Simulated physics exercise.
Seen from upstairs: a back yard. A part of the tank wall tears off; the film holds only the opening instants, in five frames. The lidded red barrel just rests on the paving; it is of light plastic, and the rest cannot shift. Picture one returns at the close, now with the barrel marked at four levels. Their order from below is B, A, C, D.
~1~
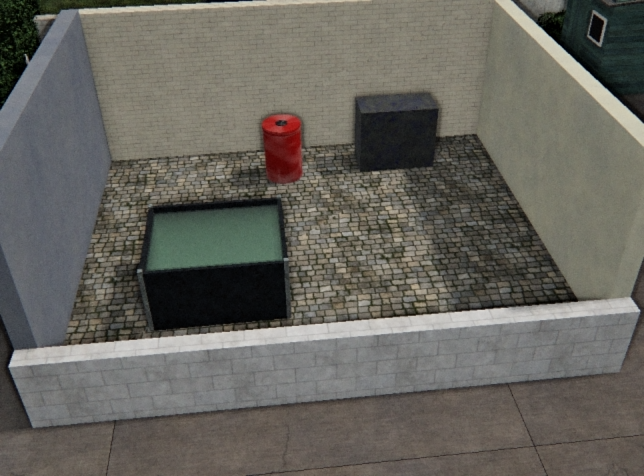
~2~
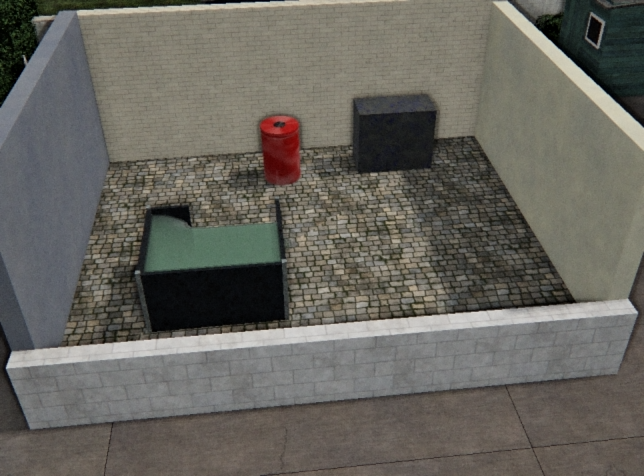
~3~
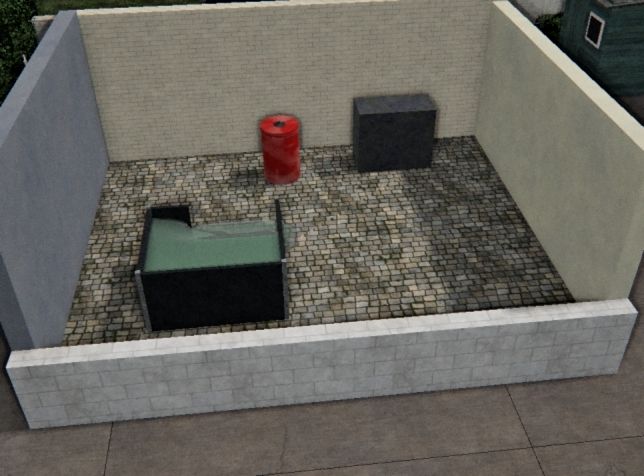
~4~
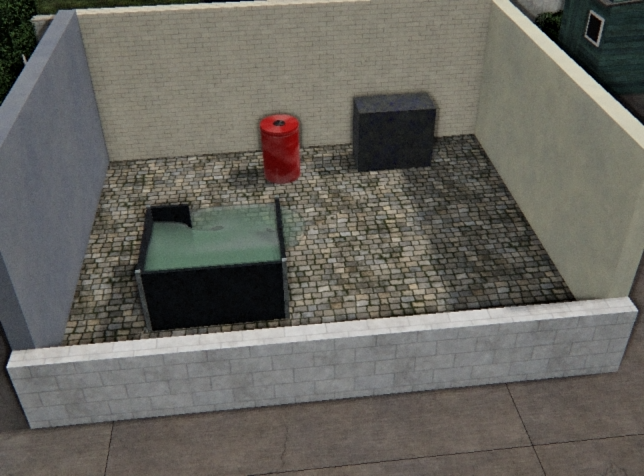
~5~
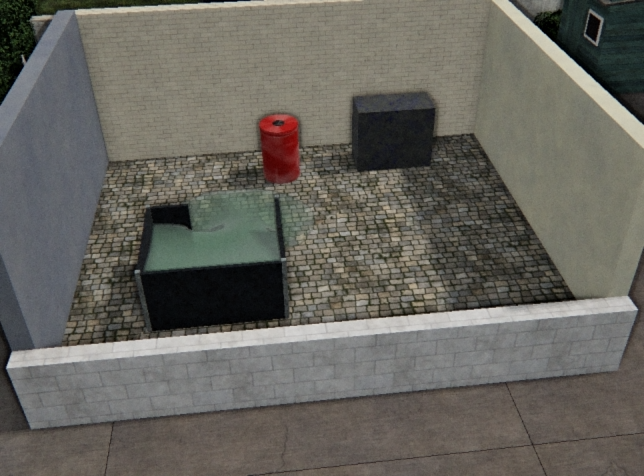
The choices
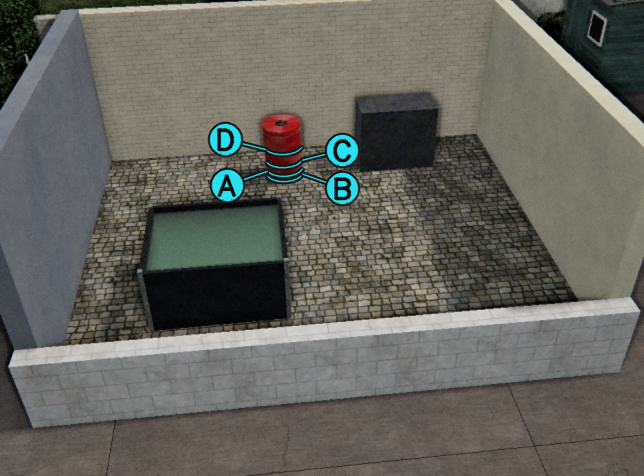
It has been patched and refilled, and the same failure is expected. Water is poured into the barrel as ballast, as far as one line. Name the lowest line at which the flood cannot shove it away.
Level D.
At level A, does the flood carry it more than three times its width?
No.
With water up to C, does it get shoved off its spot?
Yes, that goes wrong.
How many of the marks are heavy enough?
One of them.
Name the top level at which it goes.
That is level C.
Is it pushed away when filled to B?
Yes, that goes wrong.
On the marked copy, A at (285, 176); B at (286, 181); C at (285, 167); D at (284, 154); from the bottom up B, A, C, D.
Choosing A, it is pushed about twice its own width away.
Choosing B, it is pushed about 4 times its own width away.
Choosing C, it is pushed about half its own width away.
Choosing D, it does not move.
